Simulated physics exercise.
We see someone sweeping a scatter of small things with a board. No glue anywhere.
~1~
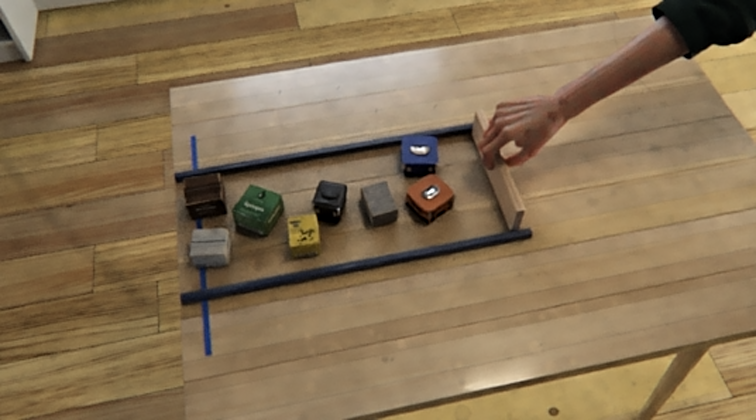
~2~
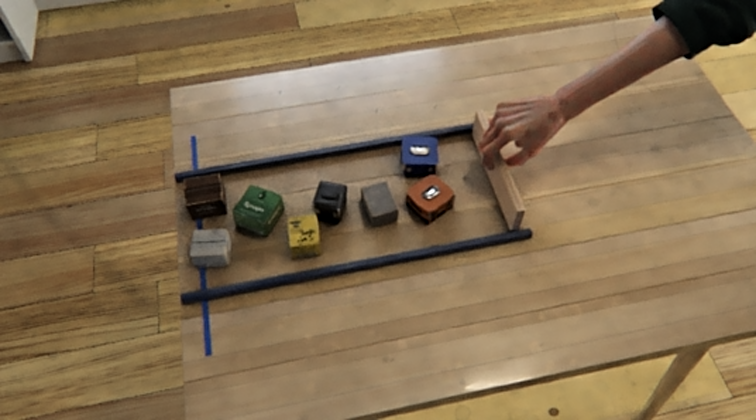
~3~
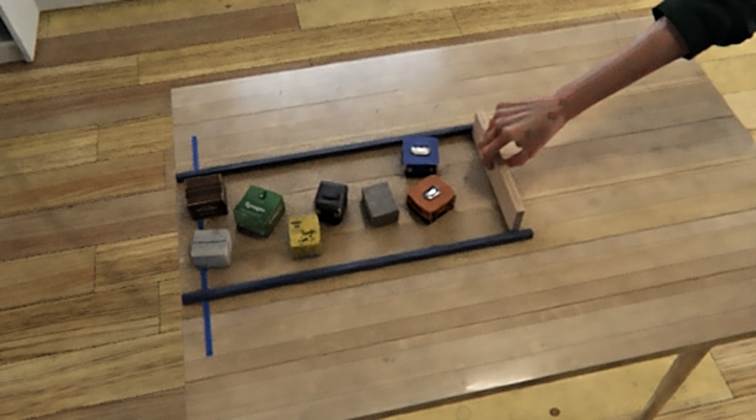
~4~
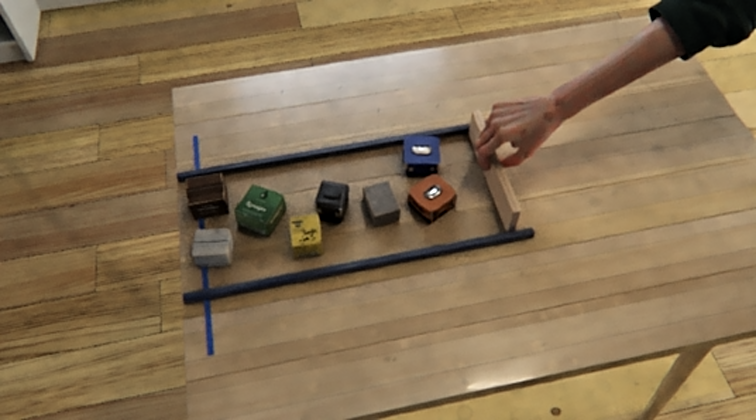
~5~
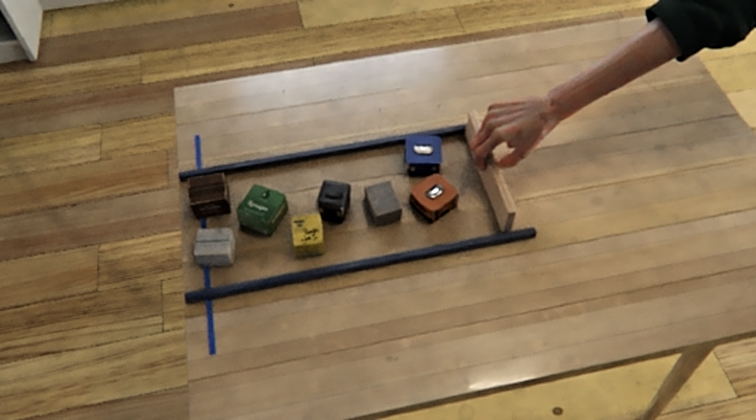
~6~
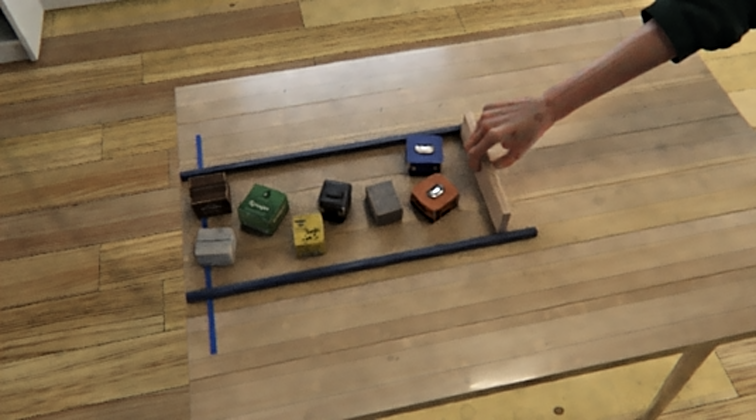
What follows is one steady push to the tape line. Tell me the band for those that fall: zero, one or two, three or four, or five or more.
Here the number that fall off is five or more.
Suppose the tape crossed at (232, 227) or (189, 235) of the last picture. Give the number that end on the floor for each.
In that order 4 and 8.
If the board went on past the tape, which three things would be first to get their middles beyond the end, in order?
They are the green box, the black case, the white box.
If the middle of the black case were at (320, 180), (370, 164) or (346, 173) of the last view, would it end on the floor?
The black case is lost; goes over; drops off.
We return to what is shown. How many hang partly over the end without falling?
3 of them.
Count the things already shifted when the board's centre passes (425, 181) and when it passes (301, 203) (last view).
The counts are 3 and 8.
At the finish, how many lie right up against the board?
That makes 3.
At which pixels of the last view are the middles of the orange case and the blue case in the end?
The orange case stops around (185, 236); the blue case around (183, 200).
Soon after, none off yet; brown box at rest near (211, 196); white box at rest near (217, 247); green box at rest near (264, 209).
Then, none off yet; brown box moved about its own width near (183, 194); white box moved a little near (211, 257); green box moved well along near (180, 232).
At rest, the number that fall off is five or more; fallen, grey block, black case, green box, white box and brown box.
